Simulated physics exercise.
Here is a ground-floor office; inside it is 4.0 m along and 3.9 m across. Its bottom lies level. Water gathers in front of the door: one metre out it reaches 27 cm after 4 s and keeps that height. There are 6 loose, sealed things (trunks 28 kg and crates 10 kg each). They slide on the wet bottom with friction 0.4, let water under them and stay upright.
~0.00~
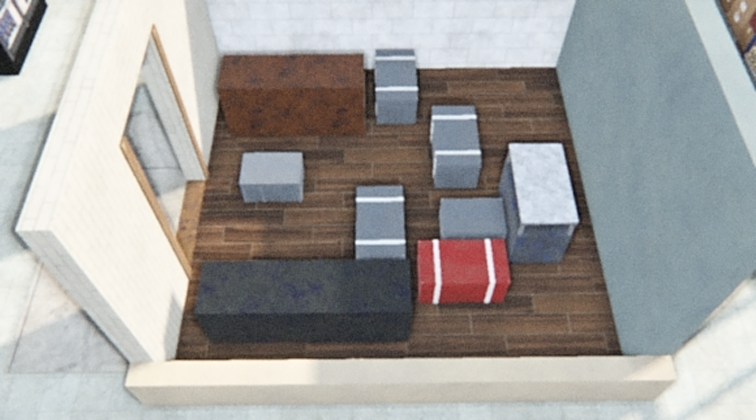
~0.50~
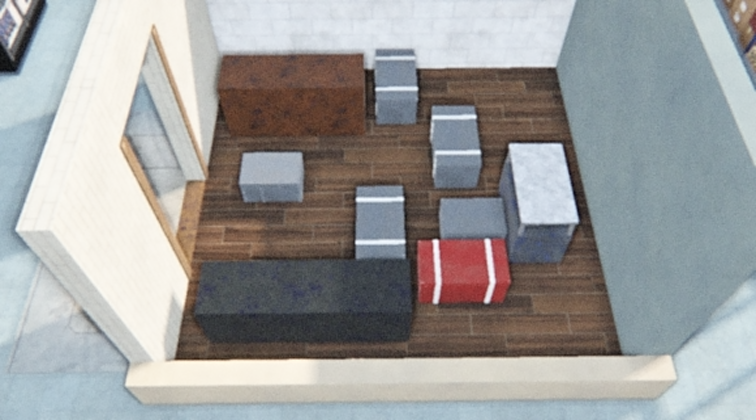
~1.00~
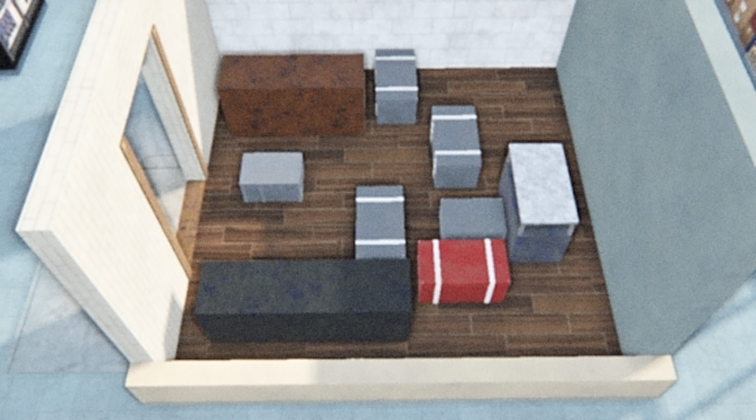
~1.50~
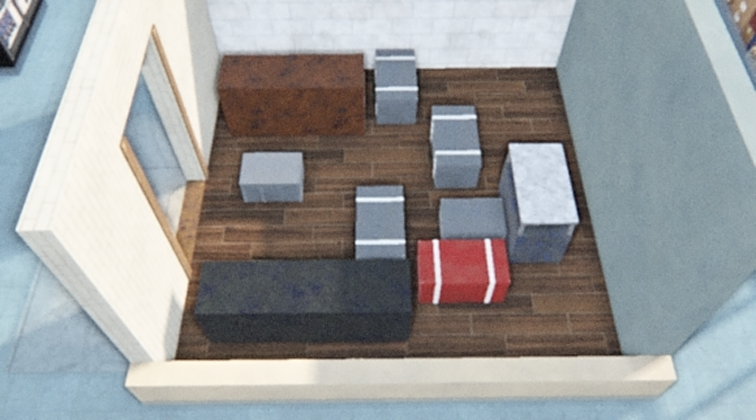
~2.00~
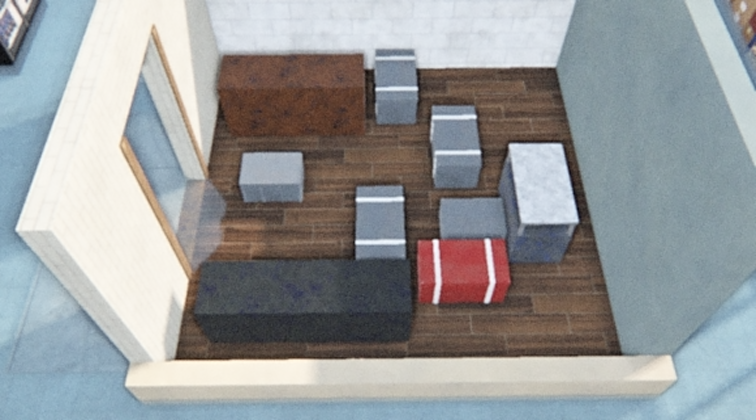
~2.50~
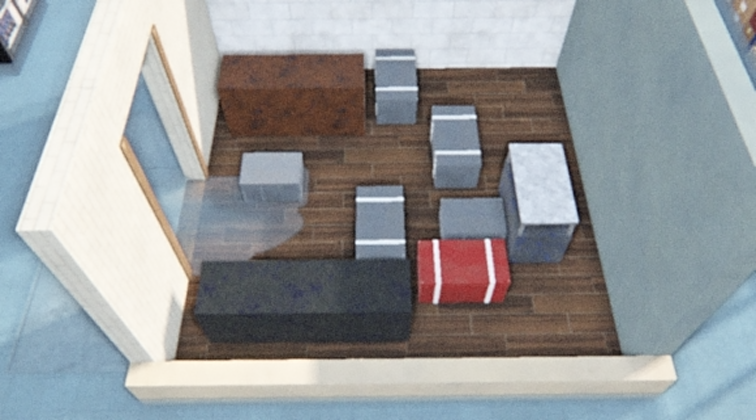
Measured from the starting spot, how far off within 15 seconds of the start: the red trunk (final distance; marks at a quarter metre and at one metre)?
Red trunk moves a short way.
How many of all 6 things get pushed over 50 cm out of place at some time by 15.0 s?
That makes 5.
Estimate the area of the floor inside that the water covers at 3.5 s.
Some 3.0 m2.
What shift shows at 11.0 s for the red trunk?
Roughly 80 cm by then.
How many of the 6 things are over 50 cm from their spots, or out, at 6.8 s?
4 of them.
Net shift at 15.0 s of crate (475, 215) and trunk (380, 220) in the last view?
In that order: 120 cm, 200 cm.
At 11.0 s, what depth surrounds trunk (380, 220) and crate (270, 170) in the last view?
Roughly 17 and 21 cm.
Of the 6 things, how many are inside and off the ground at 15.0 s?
I count 6.
After 3.5 s the red trunk is near (464, 261), 0.0 m from its start, aground; 0 afloat.
After 6.8 s the red trunk is near (567, 302), 1.0 m from its start, aground; 3 afloat.
After 11.0 s the red trunk is near (551, 279), 0.8 m from its start, afloat; 6 afloat.
After 15.0 s the red trunk is near (538, 302), 0.8 m from its start, afloat; 6 afloat.
